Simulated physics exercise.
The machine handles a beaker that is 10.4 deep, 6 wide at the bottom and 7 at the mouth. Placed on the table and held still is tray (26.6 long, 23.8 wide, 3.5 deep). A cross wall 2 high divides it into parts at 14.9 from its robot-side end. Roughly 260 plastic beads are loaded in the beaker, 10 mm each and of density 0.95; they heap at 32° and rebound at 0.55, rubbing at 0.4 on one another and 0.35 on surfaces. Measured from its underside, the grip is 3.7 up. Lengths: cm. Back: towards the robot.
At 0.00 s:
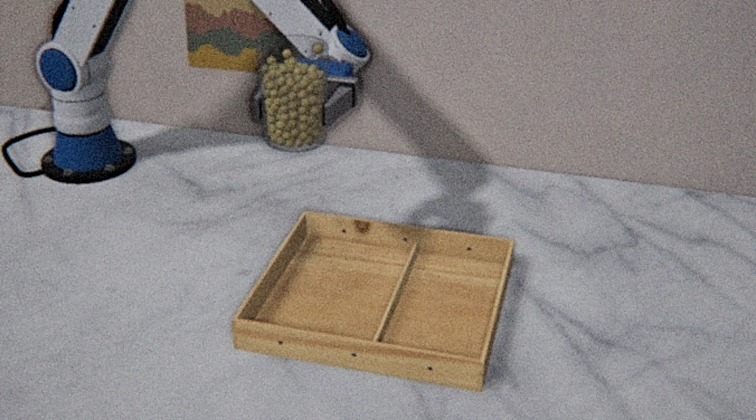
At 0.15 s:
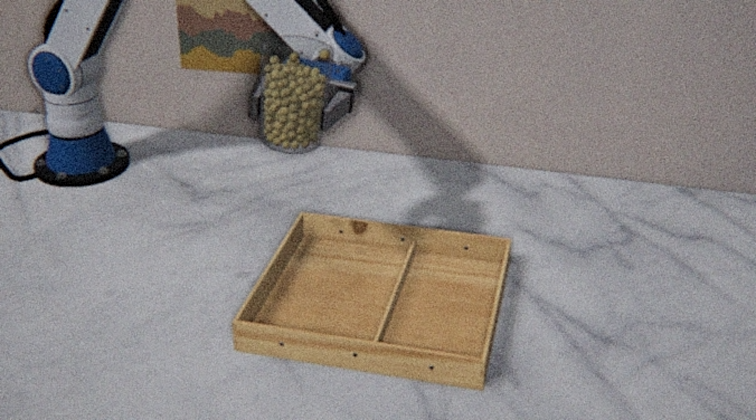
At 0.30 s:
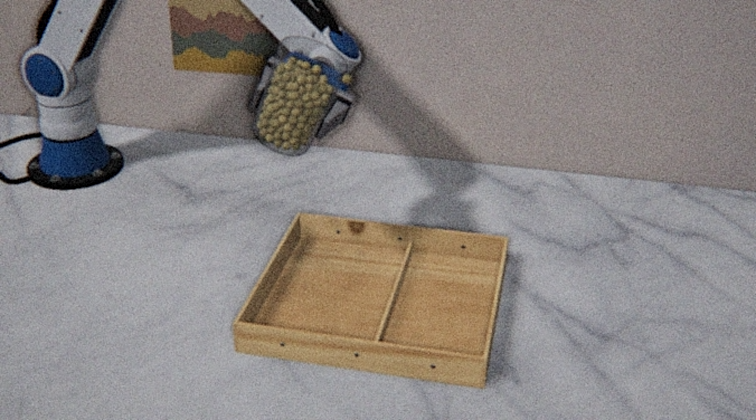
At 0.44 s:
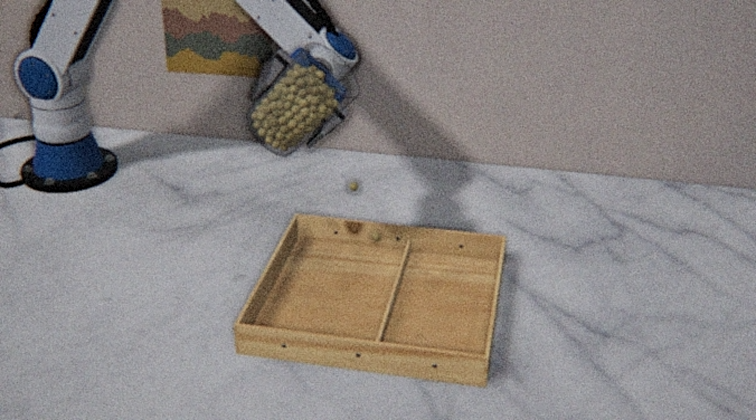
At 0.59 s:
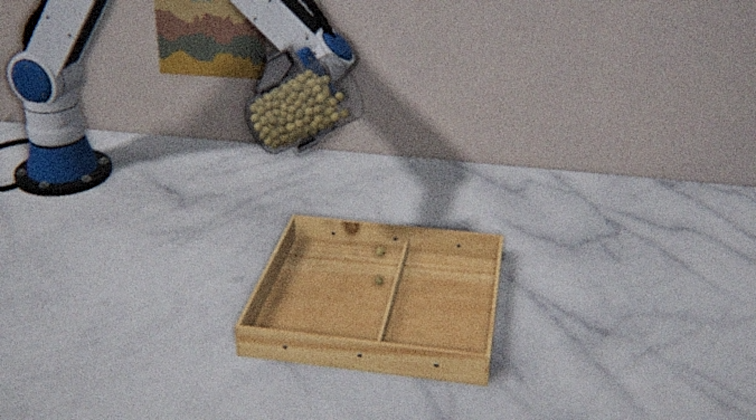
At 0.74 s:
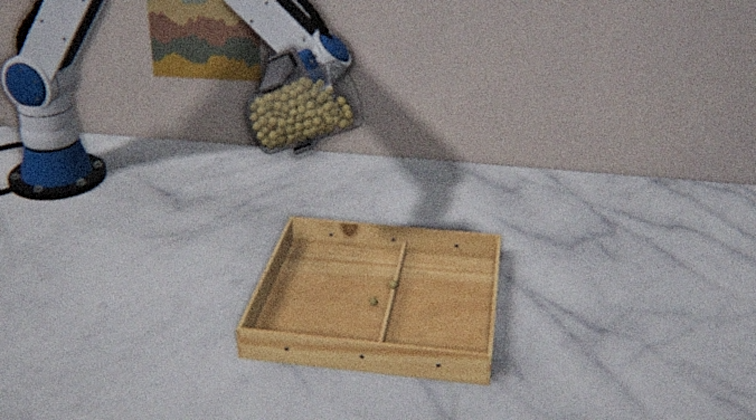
The clip opens with a robot arm holding a clear beaker full of pale beads above a marble-patterned table, behind an empty wooden tray with a divider. The arm tilts the beaker steadily toward the right, and two beads drop out, landing in the tray while the rest stay inside the steeply tilted beaker.
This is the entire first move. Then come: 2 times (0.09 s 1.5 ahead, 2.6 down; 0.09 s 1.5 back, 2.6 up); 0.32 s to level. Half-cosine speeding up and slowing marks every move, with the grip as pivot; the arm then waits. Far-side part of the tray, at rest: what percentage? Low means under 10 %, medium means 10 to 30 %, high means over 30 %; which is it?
It is low.
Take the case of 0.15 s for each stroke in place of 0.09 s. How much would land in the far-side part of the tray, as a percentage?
About 0 per cent in that case.
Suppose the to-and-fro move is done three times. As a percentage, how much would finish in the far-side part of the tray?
It would then be around 5 per cent.
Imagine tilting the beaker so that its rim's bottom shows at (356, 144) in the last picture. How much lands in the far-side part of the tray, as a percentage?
20 %.
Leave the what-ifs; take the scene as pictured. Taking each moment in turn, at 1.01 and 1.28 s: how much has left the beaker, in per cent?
In turn: 0 %, then 5 %.
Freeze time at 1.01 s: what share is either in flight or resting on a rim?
That comes to about 0 per cent, more or less.
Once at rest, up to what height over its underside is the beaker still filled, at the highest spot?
Roughly 9.0 cm.
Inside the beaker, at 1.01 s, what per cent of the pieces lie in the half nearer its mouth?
Around 40 per cent of it.
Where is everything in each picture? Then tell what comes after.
The first frame shows beaker middle at (294, 95), level; upper third of the load around (293, 79), from x 265 to 320, top at y 50; 260 in the beaker.
The second frame shows beaker middle at (294, 97), tilted 6° forward; upper third of the load around (294, 81), from x 270 to 325, top at y 55.
The third frame shows beaker middle at (297, 99), tilted 22° forward; upper third of the load around (298, 83), from x 260 to 345, top at y 60; 259 in the beaker, 1 in flight or on a rim.
The fourth frame shows beaker middle at (300, 103), tilted 43° forward; upper third of the load around (303, 90), from x 255 to 375, top at y 70; 258 in the beaker, 2 in flight or on a rim.
The fifth frame shows beaker middle at (302, 107), tilted 59° forward; upper third of the load around (304, 96), from x 255 to 380, top at y 75; 258 in the beaker, 1 in the robot-side part, 1 in flight or on a rim.
The sixth frame shows beaker middle at (302, 111), tilted 65° forward; upper third of the load around (301, 101), from x 255 to 395, top at y 80; 258 in the beaker, 1 in the robot-side part, 1 in the far-side part.
By 1.01 s, tilted 65° forward, highest piece 24 above the table; 258 in the beaker, 1 in the robot-side part, 1 in the far-side part.
By 1.28 s, tilted 25° forward, highest piece 29 above the table; 248 in the beaker, 4 in the far-side part, 2 in the robot-side part, 6 in flight or on a rim.
By 1.62 s, level, highest piece 29 above the table; 248 in the beaker, 5 in the far-side part, 4 in the robot-side part, 3 on the table or floor.
By 2.67 s, level, highest piece 29 above the table; 248 in the beaker, 5 in the far-side part, 4 in the robot-side part, 3 on the table or floor.
Final count, 248 in the beaker, 5 in the far-side part, 4 in the robot-side part, 3 on the table or floor. That is 2 % in the far-side part of the tray.
